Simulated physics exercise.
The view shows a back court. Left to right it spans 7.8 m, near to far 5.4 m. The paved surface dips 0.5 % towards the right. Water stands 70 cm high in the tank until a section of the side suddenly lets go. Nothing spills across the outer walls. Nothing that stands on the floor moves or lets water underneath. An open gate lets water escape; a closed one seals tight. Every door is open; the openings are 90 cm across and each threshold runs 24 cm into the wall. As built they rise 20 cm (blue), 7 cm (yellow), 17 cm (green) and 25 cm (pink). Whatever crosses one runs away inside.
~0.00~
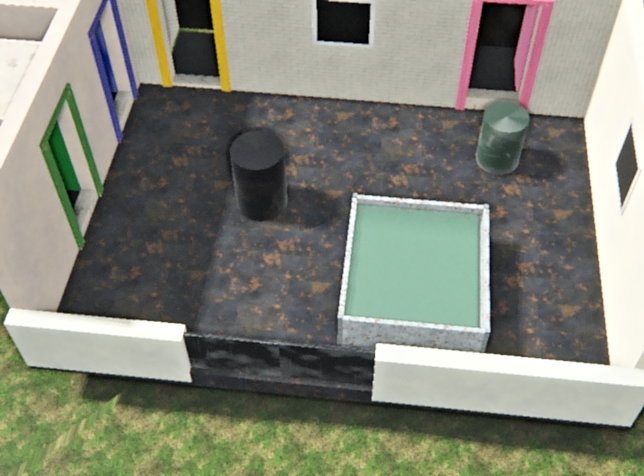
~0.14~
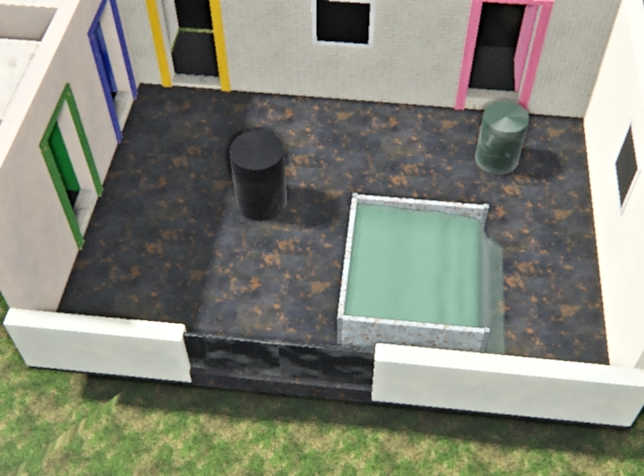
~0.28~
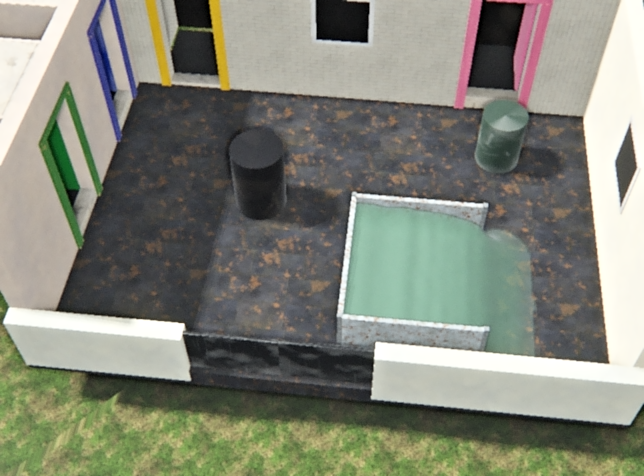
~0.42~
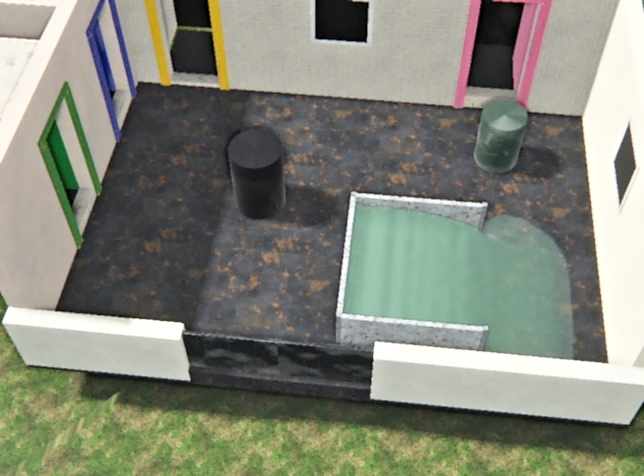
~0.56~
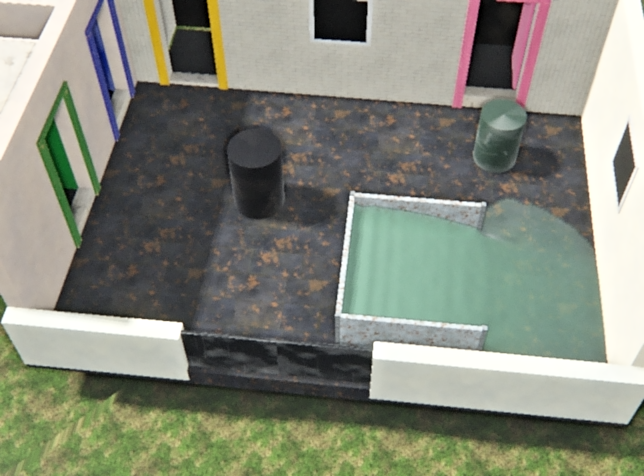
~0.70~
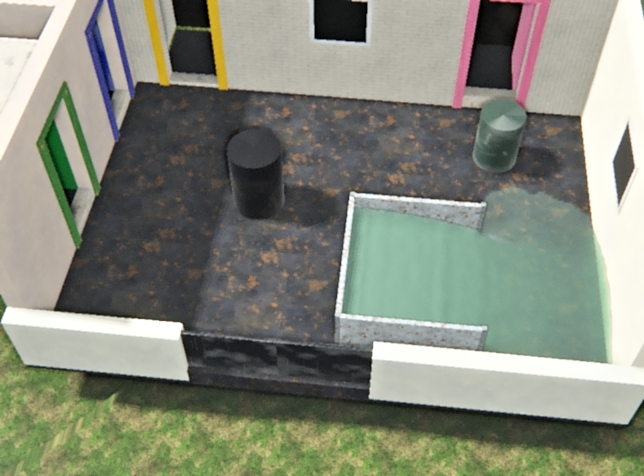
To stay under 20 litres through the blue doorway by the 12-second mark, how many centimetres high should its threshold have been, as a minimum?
It would have to be roughly 10.5 cm high.
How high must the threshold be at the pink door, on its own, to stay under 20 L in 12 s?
About 16 cm at pink.
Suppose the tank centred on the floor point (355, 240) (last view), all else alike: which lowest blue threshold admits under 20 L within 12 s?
About 8.0 cm.
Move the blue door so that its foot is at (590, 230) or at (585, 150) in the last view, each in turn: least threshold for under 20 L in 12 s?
About 26 and 22 cm.
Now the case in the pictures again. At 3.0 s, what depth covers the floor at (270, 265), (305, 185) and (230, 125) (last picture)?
In that order: 0, 0 and 0 cm.
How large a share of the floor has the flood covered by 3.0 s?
Some 30 per cent of it.
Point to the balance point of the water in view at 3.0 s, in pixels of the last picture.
Around (505, 266).
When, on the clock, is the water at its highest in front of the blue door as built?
Around 7.0 s.
After 1.4 s water covers 20 % of the floor, deepest (57 cm) near (608, 397); it has not reached the blue door.
After 3.0 s water covers 30 % of the floor, deepest (36 cm) near (558, 121); it has not reached the blue door.
After 12.0 s water covers 95 % of the floor, deepest (12 cm) near (352, 372); 7 cm at the blue door, 0 litres in over its 20 cm threshold.
At the blue door as built, the water arrived by 5.8 s and peaked near 16 cm at 7.0 s.
With a threshold of 9.5 cm, 27 litres would have come in within the 12 s; with 12.5 cm, 7 litres. So under 20 litres takes about 10.5 cm.
